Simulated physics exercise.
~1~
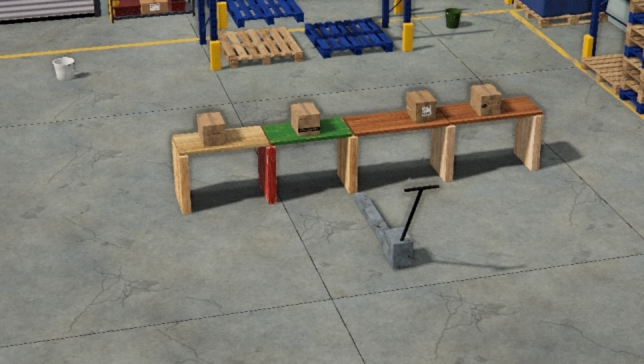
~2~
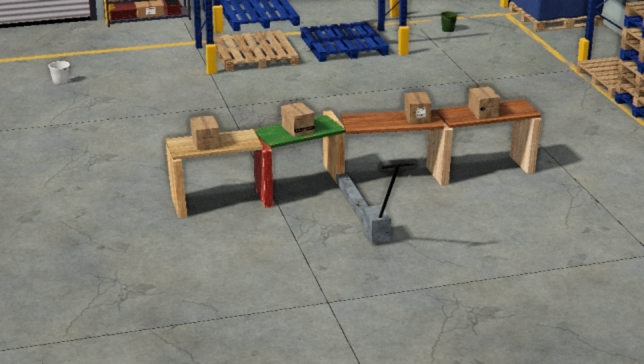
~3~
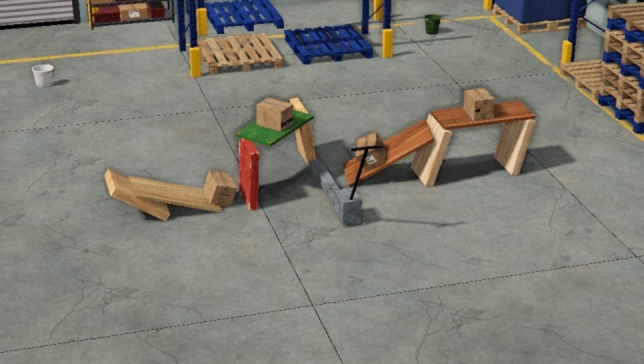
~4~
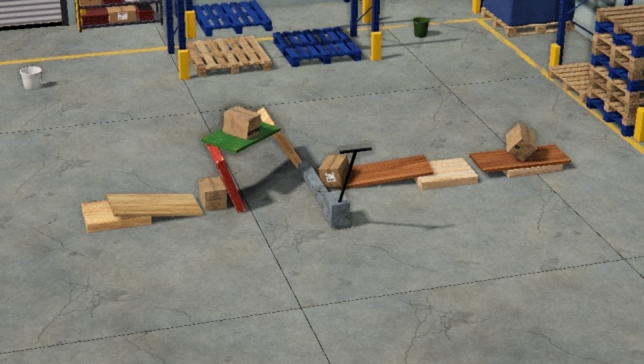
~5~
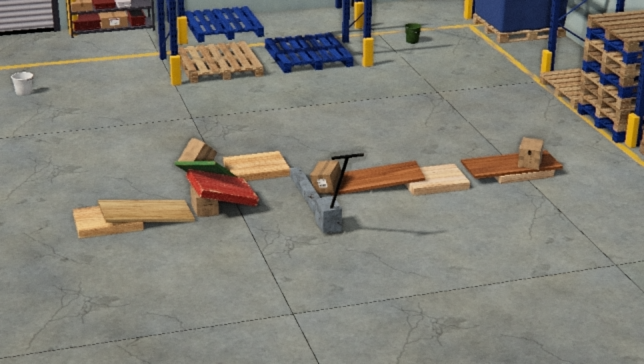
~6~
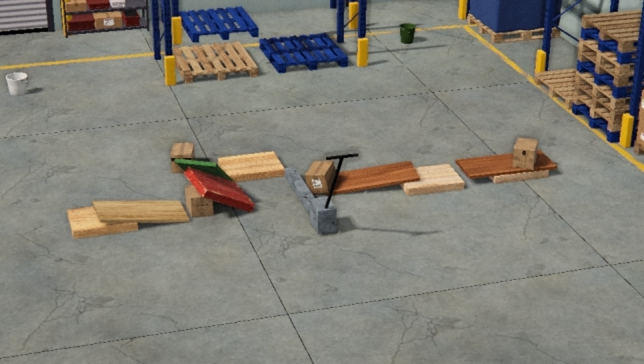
A concrete warehouse floor is seen from above, with blue racking, stacked pallets and a white bucket behind. Four boards, the second from left green and the two on the right reddish-brown, lie end to end on timber uprights, one of them red, with a carton on each. A grey floor jack with a black handle slides in against the middle upright. The leftmost board drops and the third board tips down toward the jack, then the right side collapses flat. The red upright leans over and falls, bringing down the green board and its carton. Everything ends down, the green board tilted beside the red upright.
